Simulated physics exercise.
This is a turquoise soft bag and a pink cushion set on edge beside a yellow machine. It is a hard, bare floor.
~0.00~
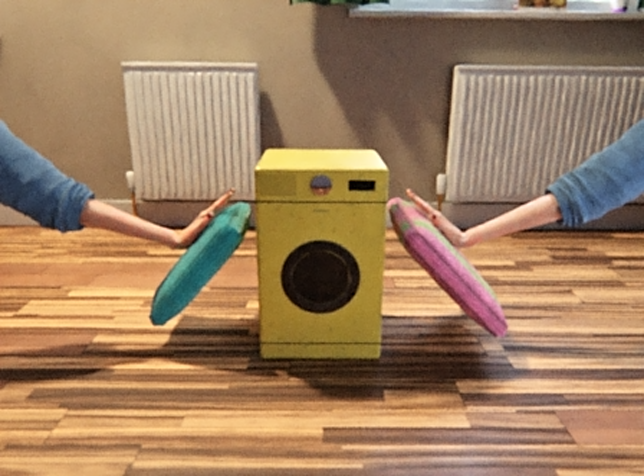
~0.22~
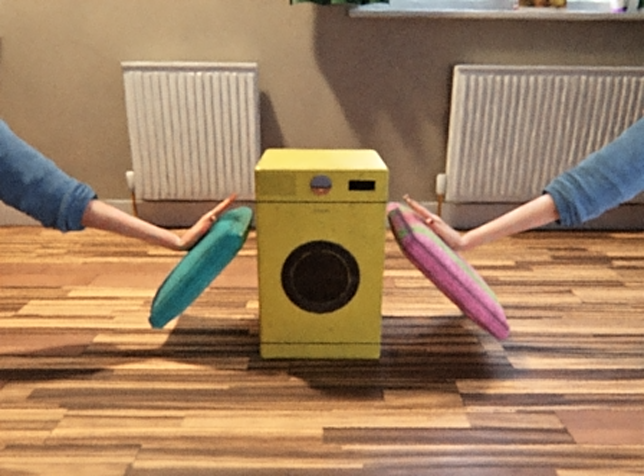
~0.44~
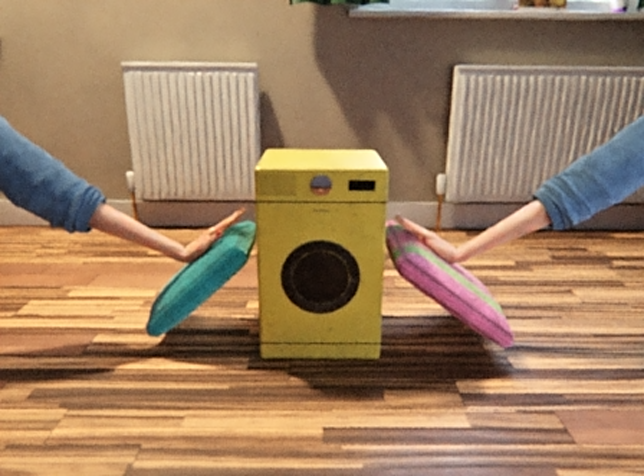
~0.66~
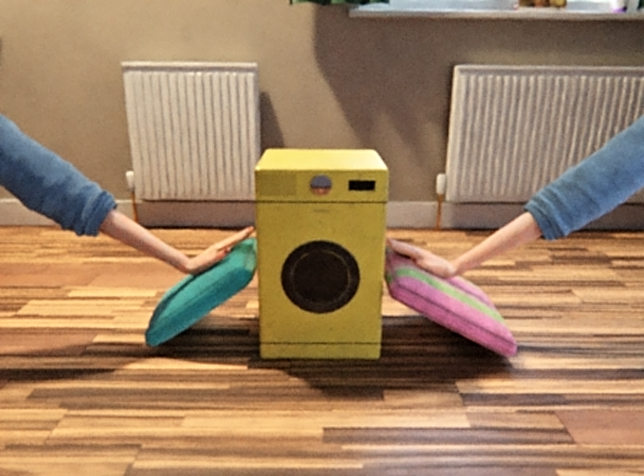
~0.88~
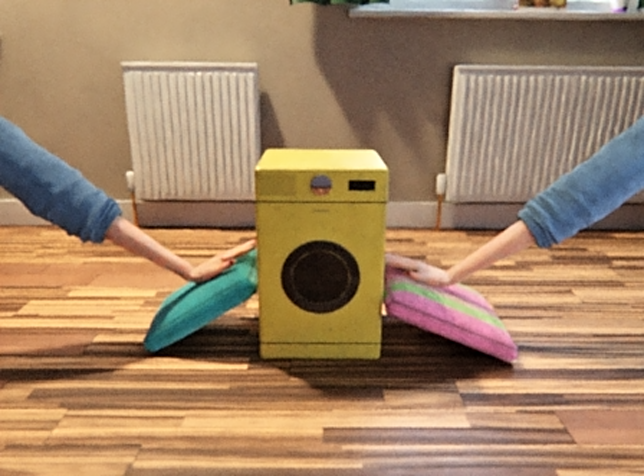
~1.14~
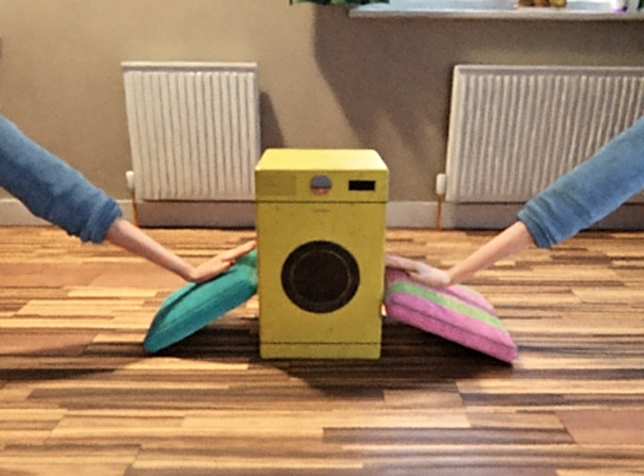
Yellow toy-like washing machine standing still as two hands lower a leaning turquoise bag and pink cushion to a shallower slant.
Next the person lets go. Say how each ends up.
As it turns out, the turquoise soft bag slips and lies down; the pink cushion slumps to the floor.
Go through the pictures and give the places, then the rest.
In the first picture, soft bag foot (156, 322), head (234, 232); cushion foot (501, 333), head (411, 238).
In the second picture, soft bag foot (155, 325); cushion foot (503, 335).
In the third picture, soft bag foot (152, 332); cushion foot (508, 343).
In the fourth picture, soft bag foot (150, 341); cushion foot (511, 351).
In the fifth picture, soft bag foot (149, 347); cushion foot (513, 356).
In the sixth picture, soft bag foot (149, 347), head (252, 288), at a low slant; cushion foot (513, 356), head (390, 309), at a low slant.
After 1.38 s, soft bag slipping down near (206, 304); cushion flat on the floor near (440, 320).
After 1.56 s, soft bag flat on the floor near (202, 317); cushion flat on the floor near (439, 320).
In the end, soft bag flat on the floor near (201, 319); cushion flat on the floor near (440, 320). The turquoise soft bag slumps to the floor and the pink cushion slides down flat.
